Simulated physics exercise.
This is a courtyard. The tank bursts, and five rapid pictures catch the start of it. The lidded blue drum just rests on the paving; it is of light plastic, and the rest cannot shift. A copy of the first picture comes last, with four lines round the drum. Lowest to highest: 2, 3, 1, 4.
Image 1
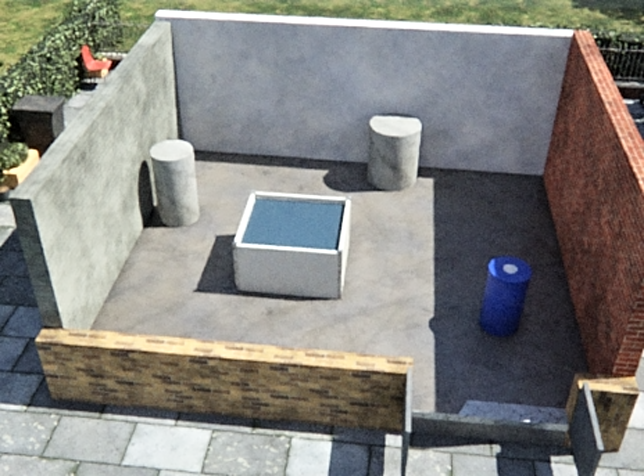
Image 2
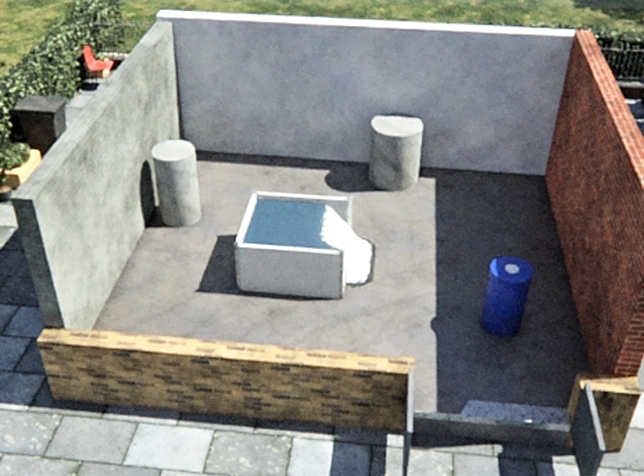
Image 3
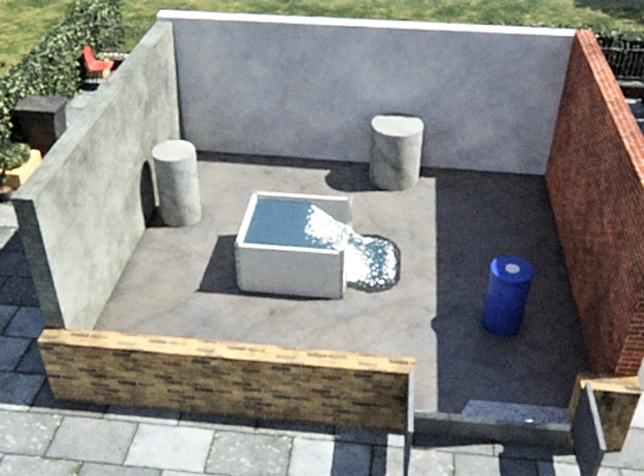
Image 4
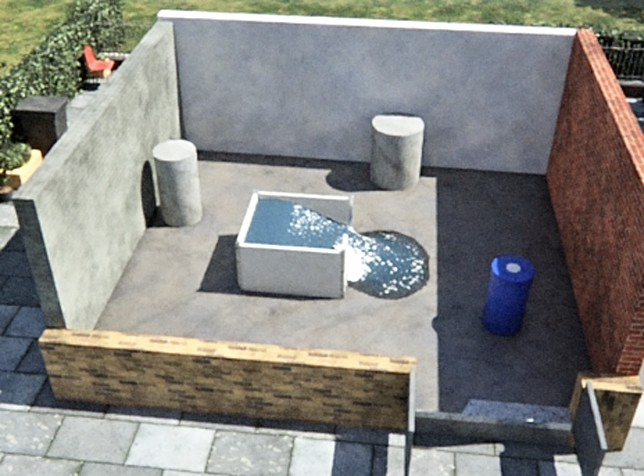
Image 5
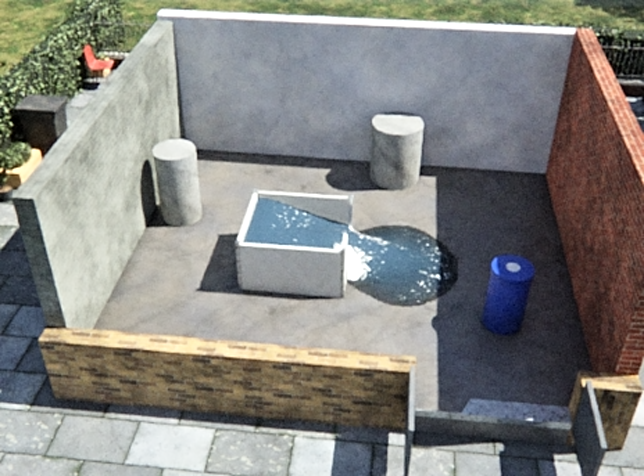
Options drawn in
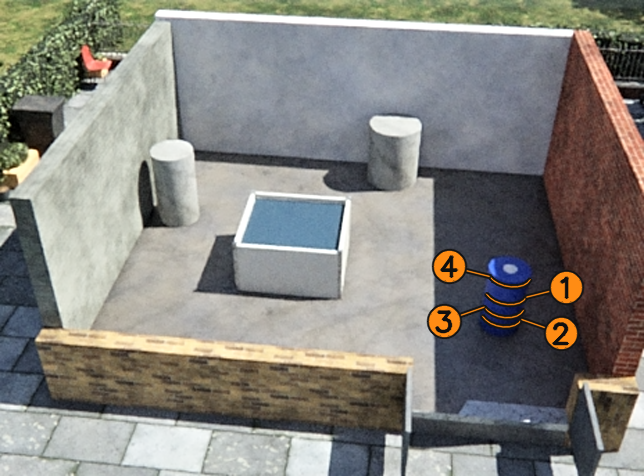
In a walled courtyard, water pours from a pale tank's right side and spreads across the ground.
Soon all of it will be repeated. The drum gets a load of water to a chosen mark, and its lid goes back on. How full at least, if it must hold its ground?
2 will do.
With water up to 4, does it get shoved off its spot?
No, that is safe.
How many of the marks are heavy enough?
All of them.
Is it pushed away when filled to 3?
No, not at all.
In orange, 1 at (507, 304); 2 at (503, 326); 3 at (504, 317); 4 at (511, 286); from the bottom up 2, 3, 1, 4.
With 1, it does not move.
With 2, it does not move.
With 3, it does not move.
With 4, it does not move.
